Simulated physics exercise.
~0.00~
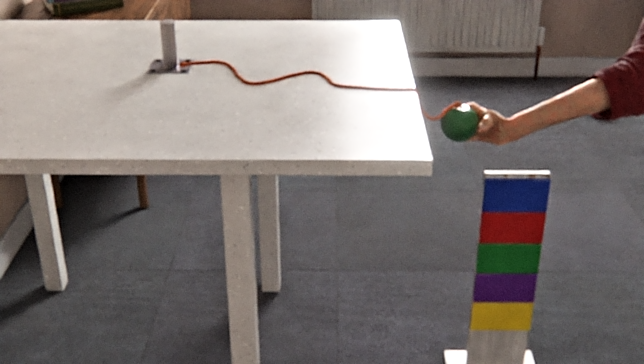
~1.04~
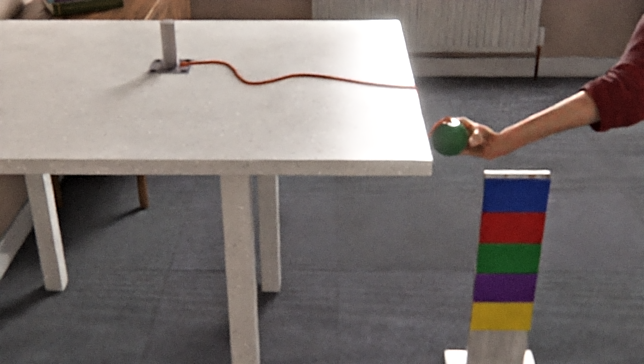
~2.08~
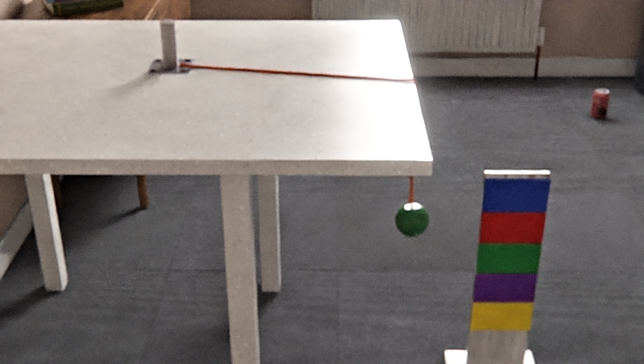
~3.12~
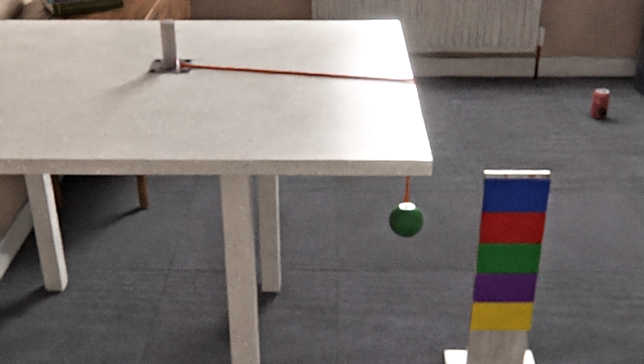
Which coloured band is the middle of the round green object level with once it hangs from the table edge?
Its middle hangs level with the red band.
